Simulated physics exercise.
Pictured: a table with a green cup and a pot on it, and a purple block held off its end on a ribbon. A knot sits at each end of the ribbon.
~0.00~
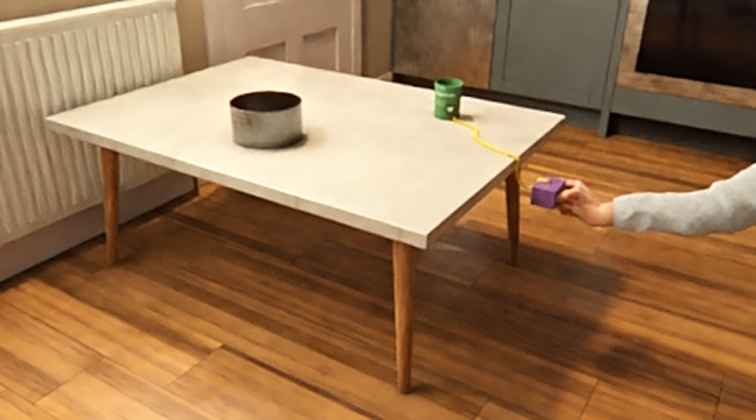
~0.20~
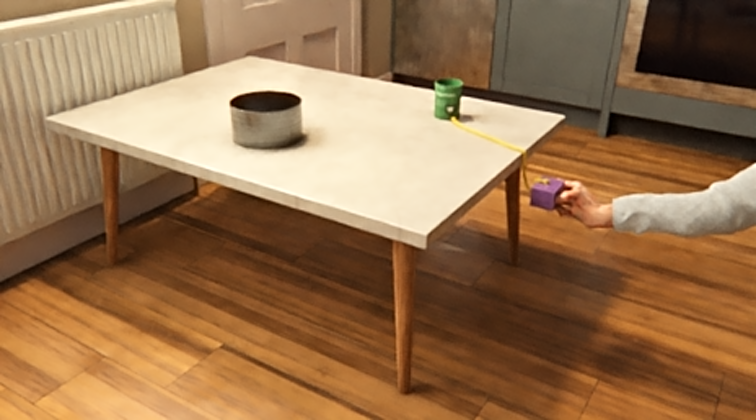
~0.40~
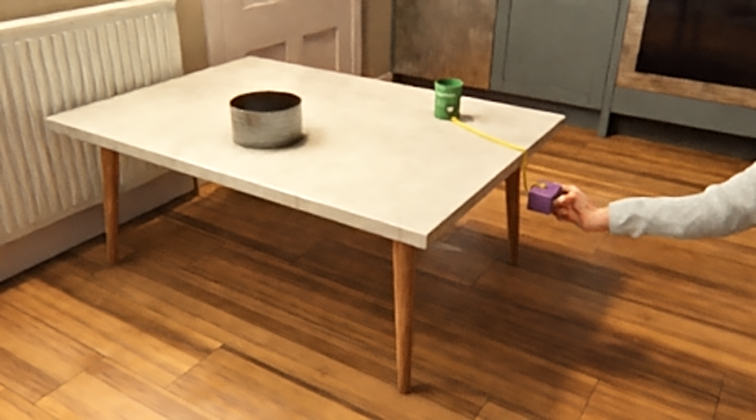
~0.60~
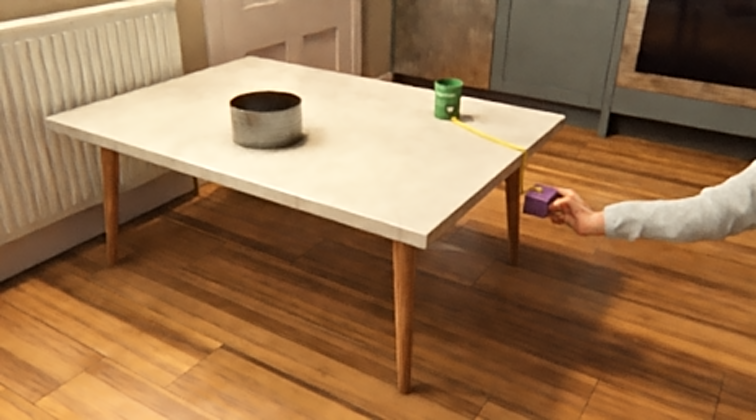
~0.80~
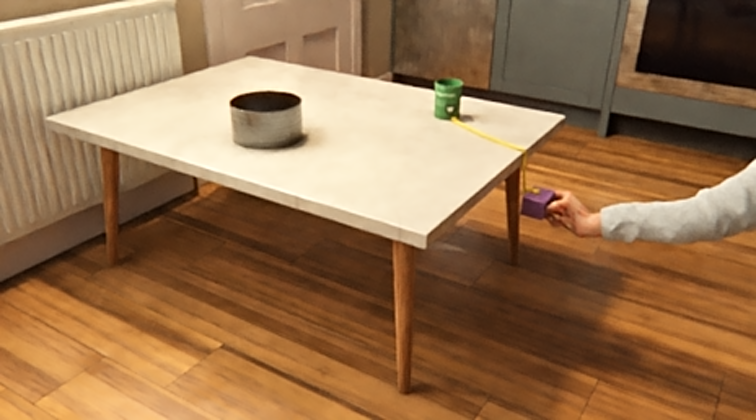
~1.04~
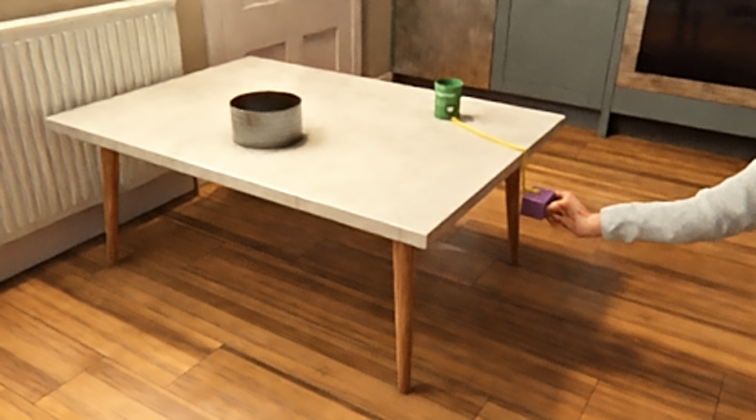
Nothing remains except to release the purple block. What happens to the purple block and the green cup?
By the end the purple block has gone all the way down, and the green cup has been taken down too.
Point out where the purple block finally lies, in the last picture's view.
(554, 352).
After 1.46 s, block on the floor near (532, 330); pot unmoved; cup over the edge.
After 1.82 s, block on the floor near (556, 354); pot unmoved; cup down on the floor.
At rest, block on the floor near (554, 352); pot unmoved; cup down on the floor. The purple block drops all the way and the green cup is dragged off.
